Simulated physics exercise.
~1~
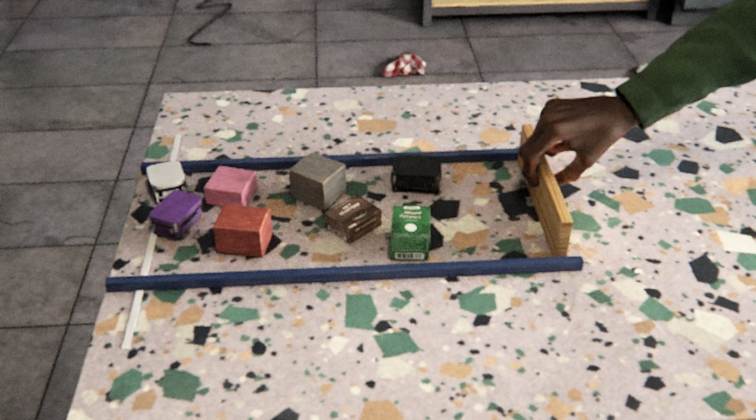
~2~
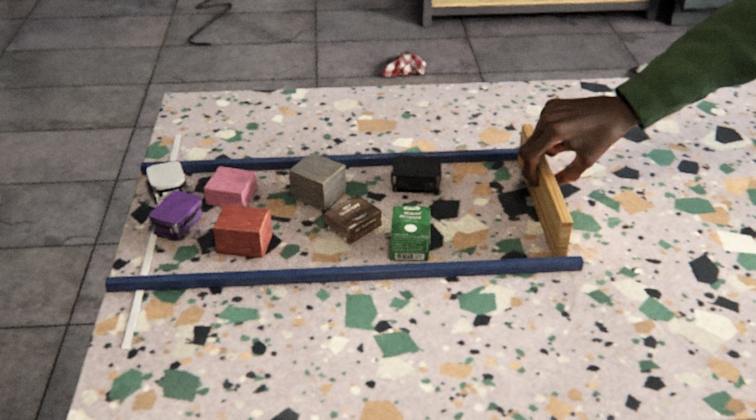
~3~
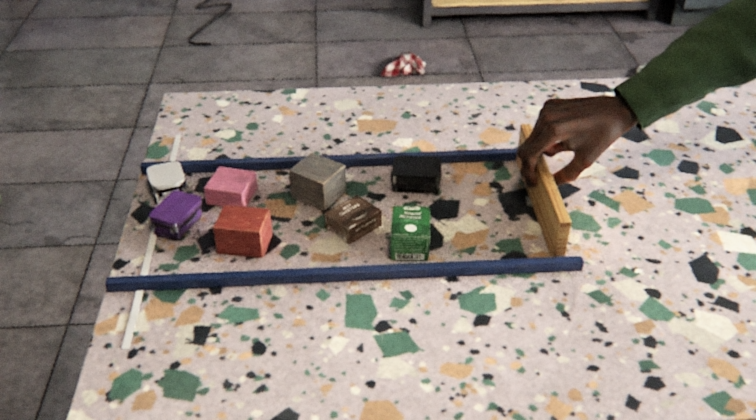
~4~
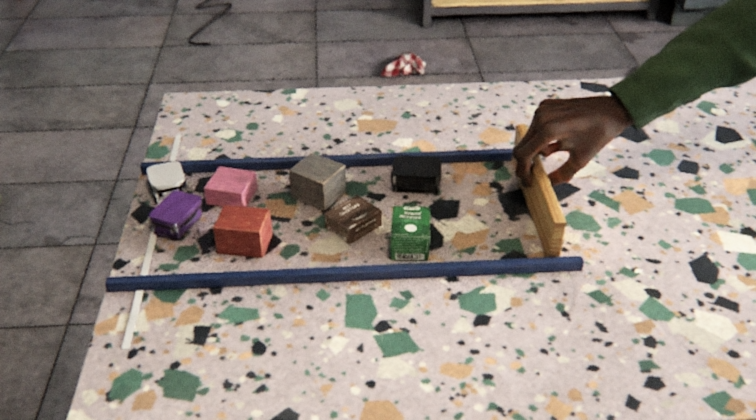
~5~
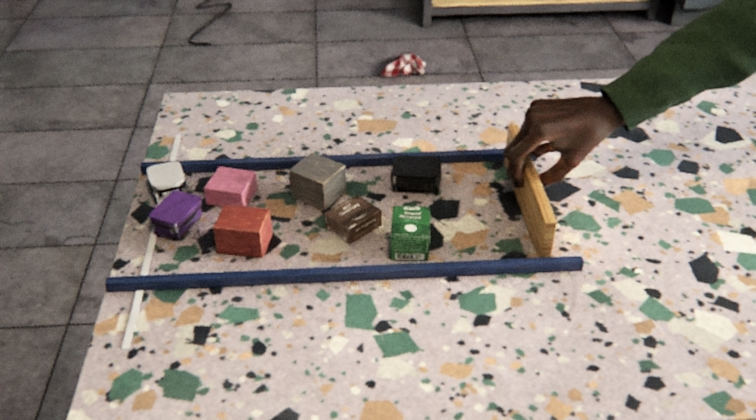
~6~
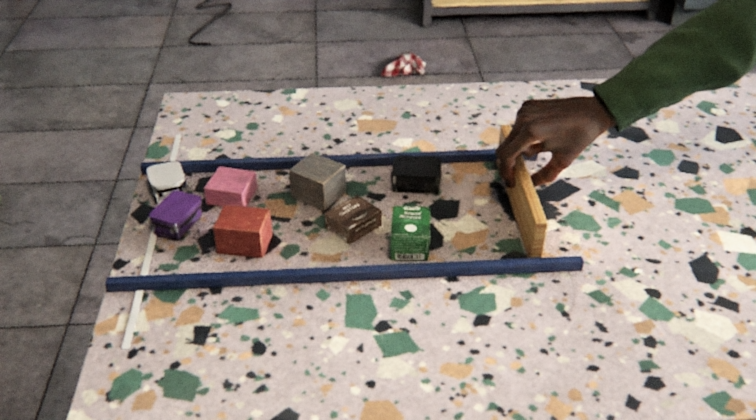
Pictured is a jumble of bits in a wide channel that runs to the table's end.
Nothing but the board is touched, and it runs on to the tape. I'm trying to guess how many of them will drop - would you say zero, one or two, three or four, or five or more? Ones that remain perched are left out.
I predict the count lost over the end will be five or higher.
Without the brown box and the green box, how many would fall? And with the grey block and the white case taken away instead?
Tally of falls: 4 for the first try, 3 for the second.
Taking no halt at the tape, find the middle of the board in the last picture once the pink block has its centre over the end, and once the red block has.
Pink block over the end: About (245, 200). Red block over the end: About (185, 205).
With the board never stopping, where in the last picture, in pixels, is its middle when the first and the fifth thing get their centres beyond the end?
First about (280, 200), next about (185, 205).
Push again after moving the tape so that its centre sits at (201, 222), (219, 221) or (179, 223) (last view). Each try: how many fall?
Result per try: 3; 3; 5.
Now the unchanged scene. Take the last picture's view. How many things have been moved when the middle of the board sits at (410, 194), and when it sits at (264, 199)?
The first count is 2, and then it's 8.
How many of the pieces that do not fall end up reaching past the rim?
Count of overhanging things: 3.
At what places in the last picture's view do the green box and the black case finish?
Middles: Around (125, 246) and around (139, 186).
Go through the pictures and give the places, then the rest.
The first picture shows white case (167, 182); purple case (177, 216); pink block (231, 187); board (543, 188); tape (157, 224).
The second picture shows purple case (177, 216); board (543, 188).
The third picture shows pink block (231, 188); red block (243, 231).
The fourth picture shows white case (167, 182); brown box (353, 219).
The fifth picture shows purple case (177, 216); grey block (318, 181).
The sixth picture shows white case (167, 182); purple case (177, 216); pink block (231, 188); board (520, 189); tape (157, 224).
Early on, none off yet; white case at rest near (167, 182); purple case at rest near (177, 216); pink block at rest near (231, 188).
Finally, the number that fall off is five or more; lost, grey block, red block, pink block, purple case and white case.
